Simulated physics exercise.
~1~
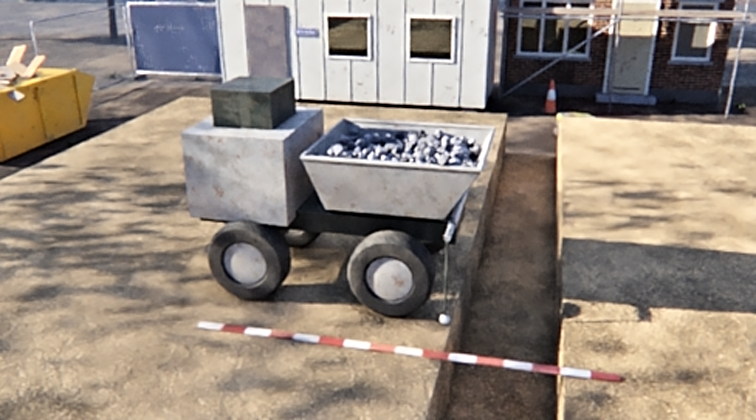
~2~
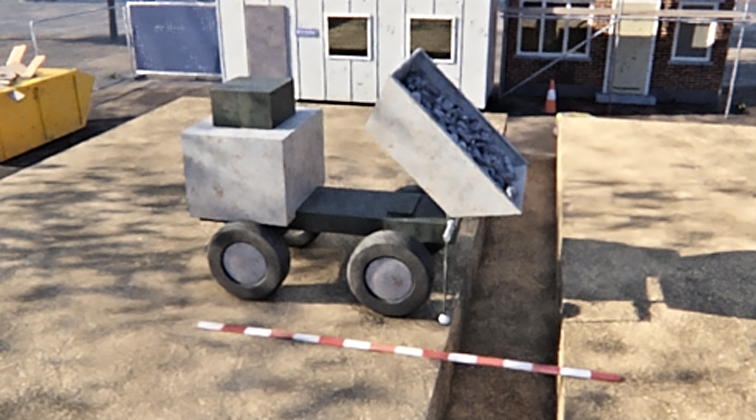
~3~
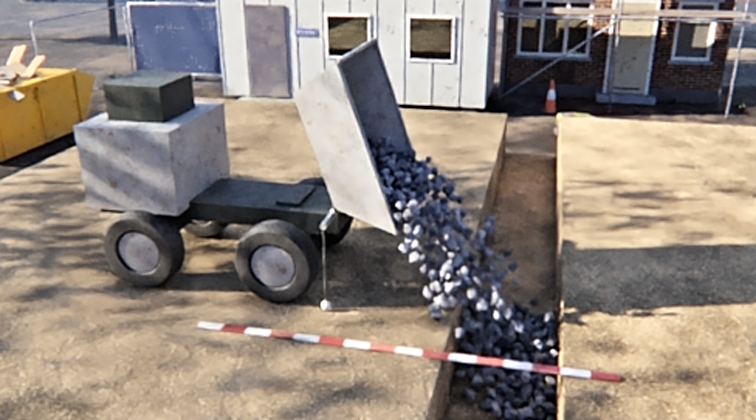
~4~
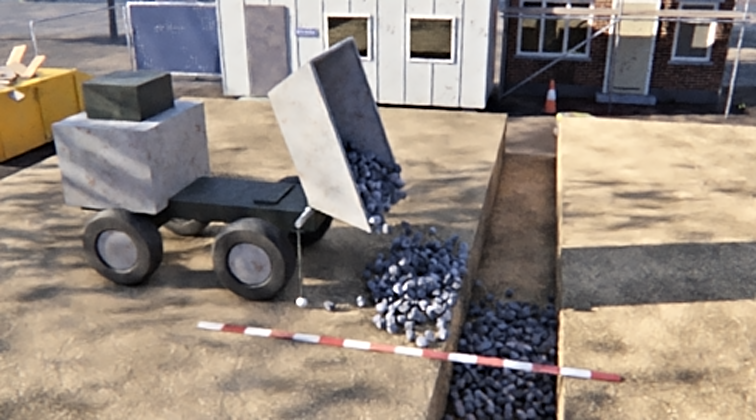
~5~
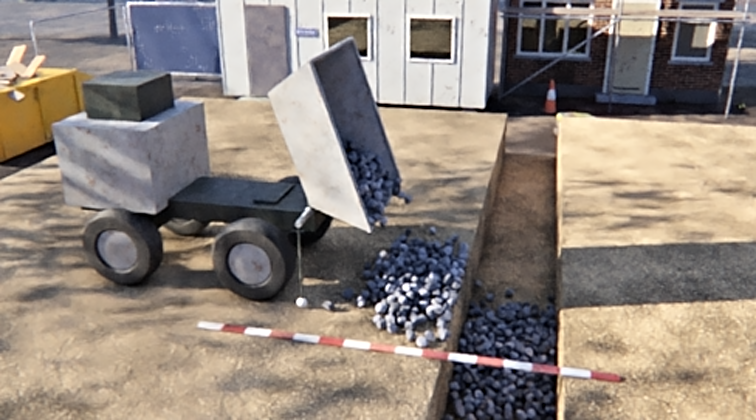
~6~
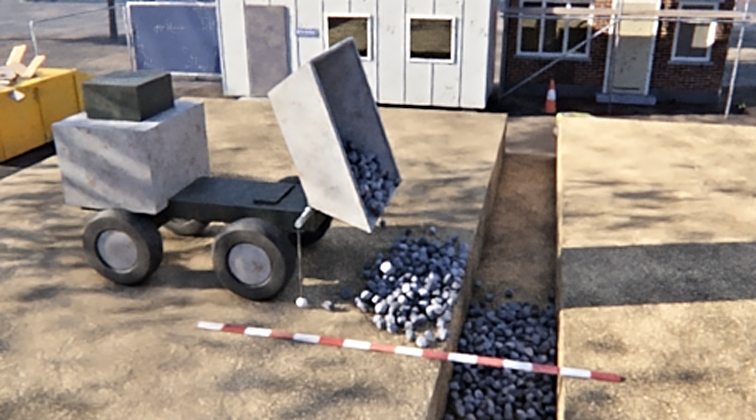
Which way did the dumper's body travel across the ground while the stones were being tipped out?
It moved to the left, away from the trench, along with the rest of the machine.
